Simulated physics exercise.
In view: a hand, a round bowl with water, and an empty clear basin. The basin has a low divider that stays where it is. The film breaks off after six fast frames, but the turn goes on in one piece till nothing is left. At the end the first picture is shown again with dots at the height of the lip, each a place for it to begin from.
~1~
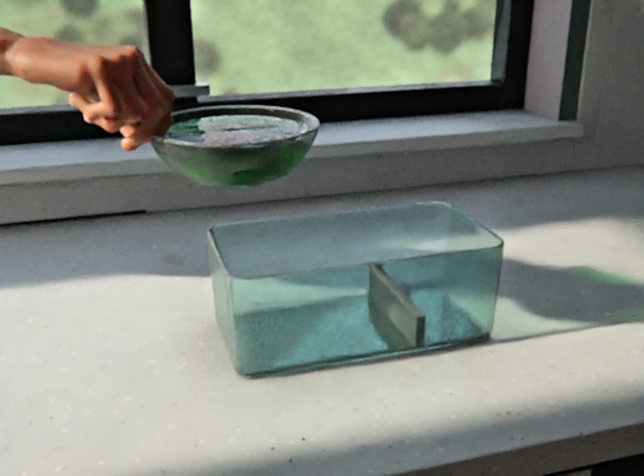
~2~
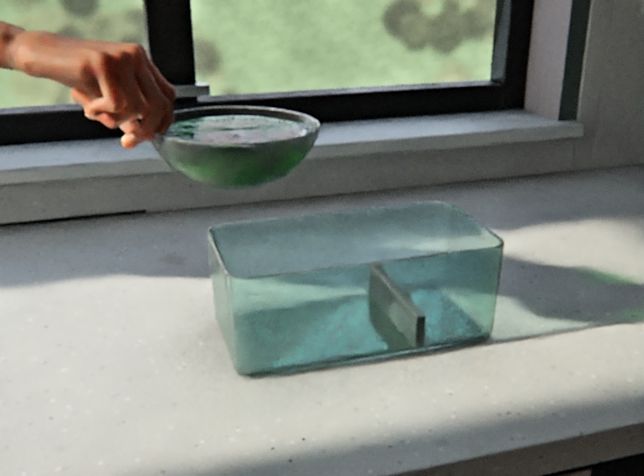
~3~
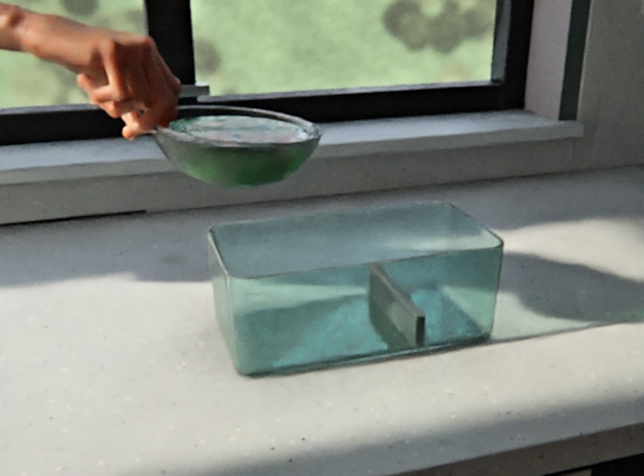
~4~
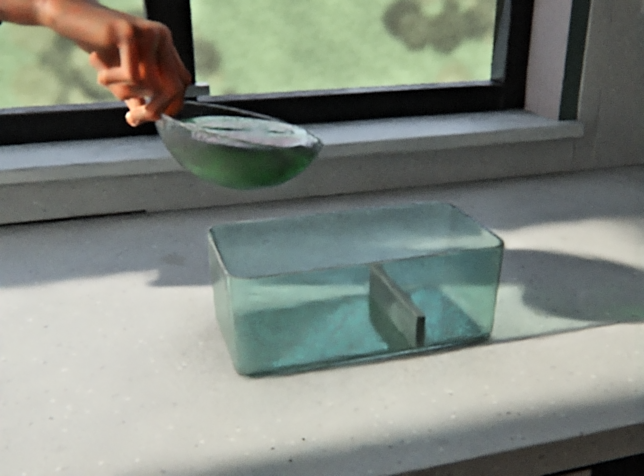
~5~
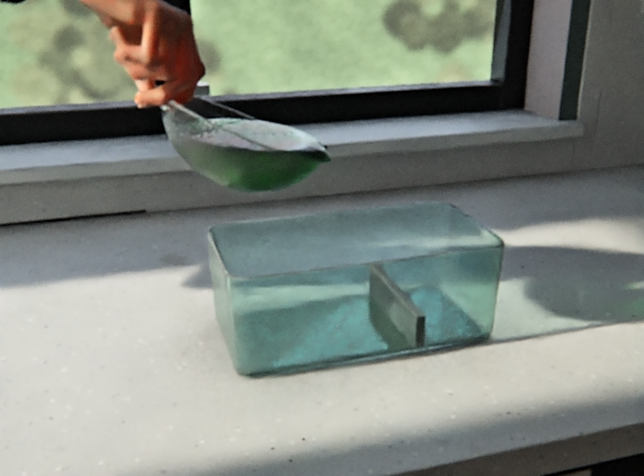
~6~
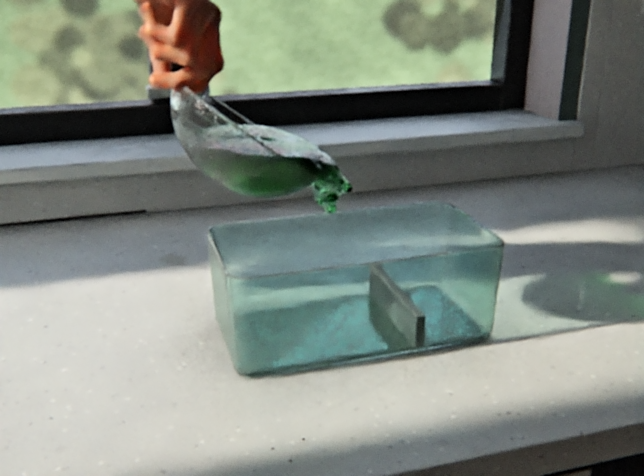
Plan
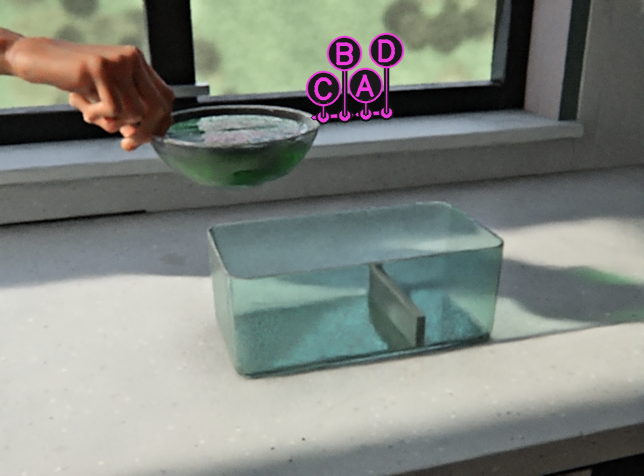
A hand tilting a round glass bowl rightward above a clear divided basin, green-looking water starting to run over the lip.
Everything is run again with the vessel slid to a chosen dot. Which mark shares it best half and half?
Place A.
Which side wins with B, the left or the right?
The left one.
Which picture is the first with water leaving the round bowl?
In picture 5.
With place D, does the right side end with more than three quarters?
No, it does not.
In magenta, A at (365, 113); B at (344, 115); C at (323, 116); D at (386, 112).
With A, about 52 % ends left of the wall and 47 % right of it.
With B, about 68 % ends left of the wall and 28 % right of it; 5 % is lost outside.
With C, about 88 % ends left of the wall and 10 % right of it.
With D, about 34 % ends left of the wall and 63 % right of it; 3 % is lost outside.
